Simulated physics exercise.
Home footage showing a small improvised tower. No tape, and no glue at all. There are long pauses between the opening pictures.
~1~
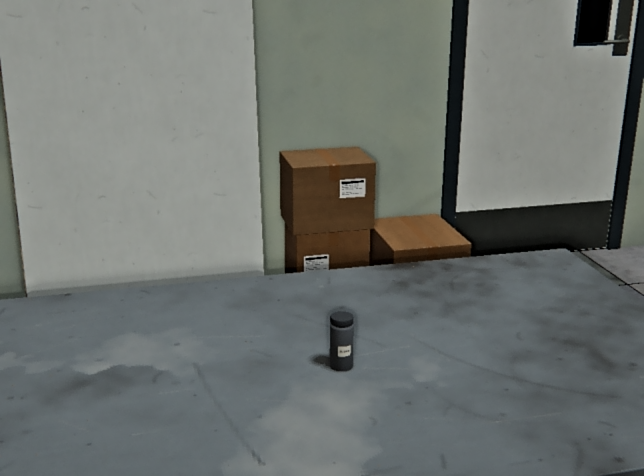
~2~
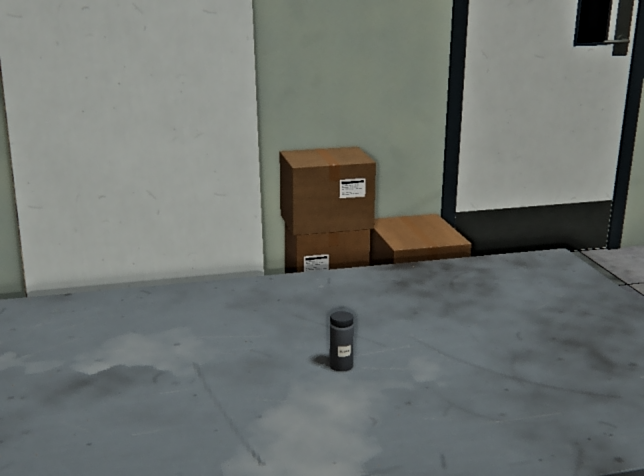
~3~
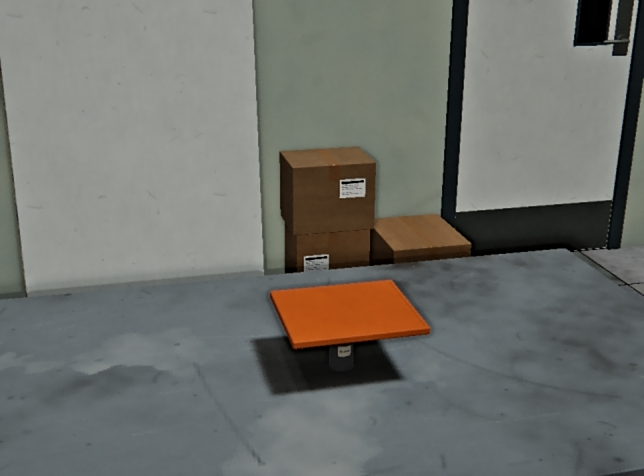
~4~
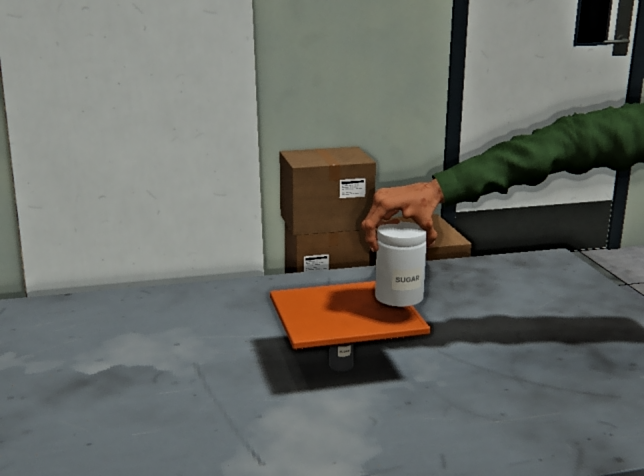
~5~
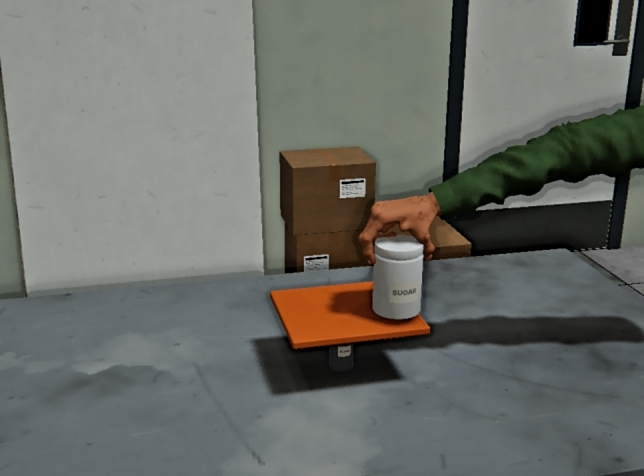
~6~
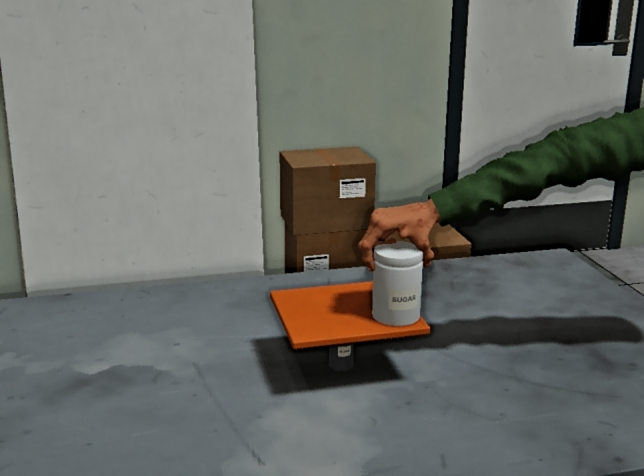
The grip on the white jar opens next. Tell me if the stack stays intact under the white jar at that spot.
No, it breaks up.
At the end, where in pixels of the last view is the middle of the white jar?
Close to pixel (464, 353).
Then, 0.40 s later than the last frame, white jar now fallen; orange lid tilted by 48°; grey shaker tilted by 12°.
Then, 0.60 s later than the last frame, orange lid now fallen; grey shaker on its side.
When it is over, fallen, orange lid and white jar; lying over in the stack, grey shaker. End places, in pixels of the last picture, white jar near (464, 353). The stack loses its balance.
